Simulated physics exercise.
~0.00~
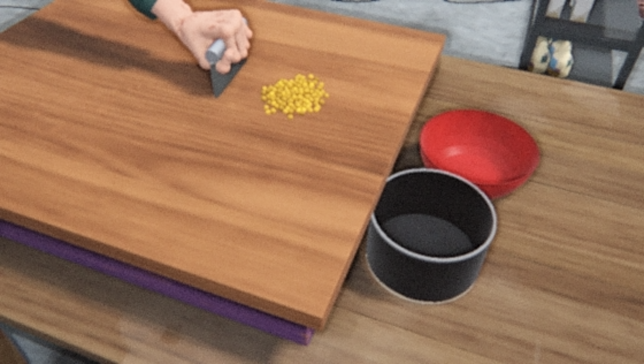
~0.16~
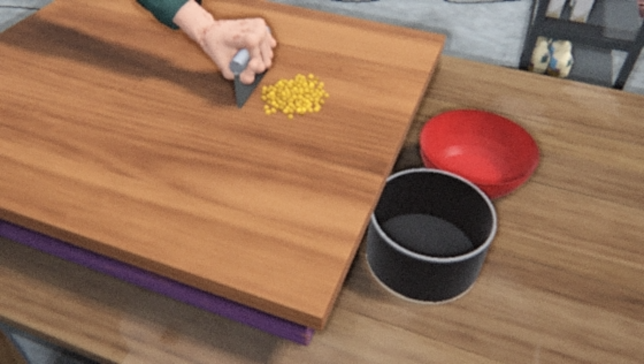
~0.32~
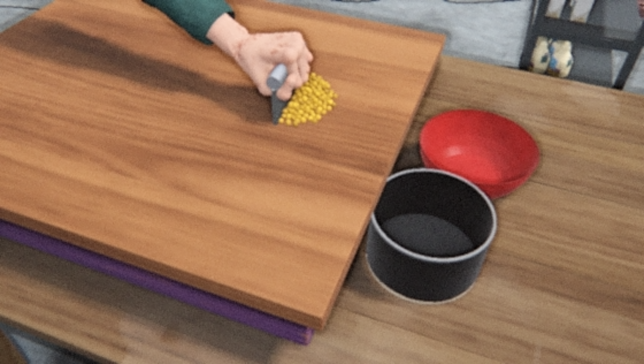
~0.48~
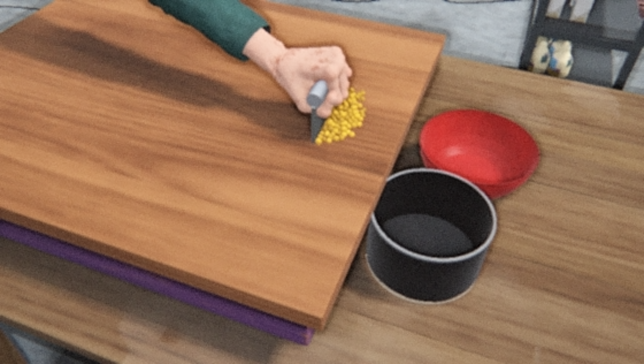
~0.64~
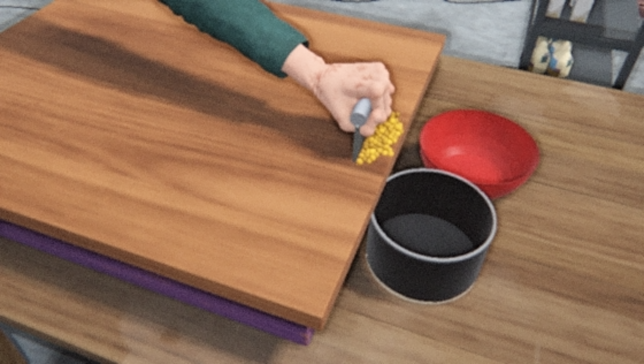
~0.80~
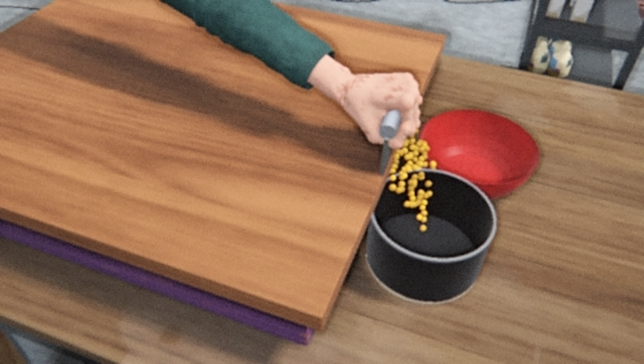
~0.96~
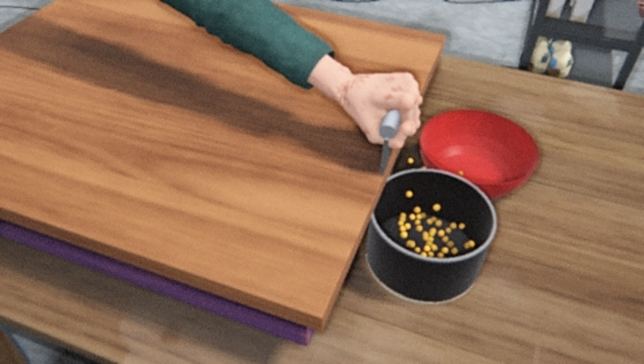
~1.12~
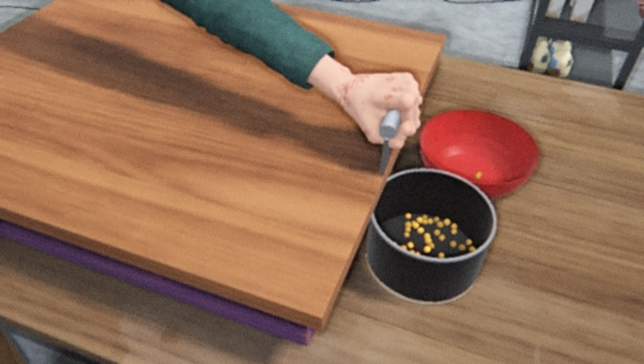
The video shows a green-sleeved hand using a scraper to push a pile of yellow kernels rightward across a wooden board toward a black pot and red bowl. Kernels spill over the edge, the scraper stops there, and some kernels end up scattered across the pot's bottom.
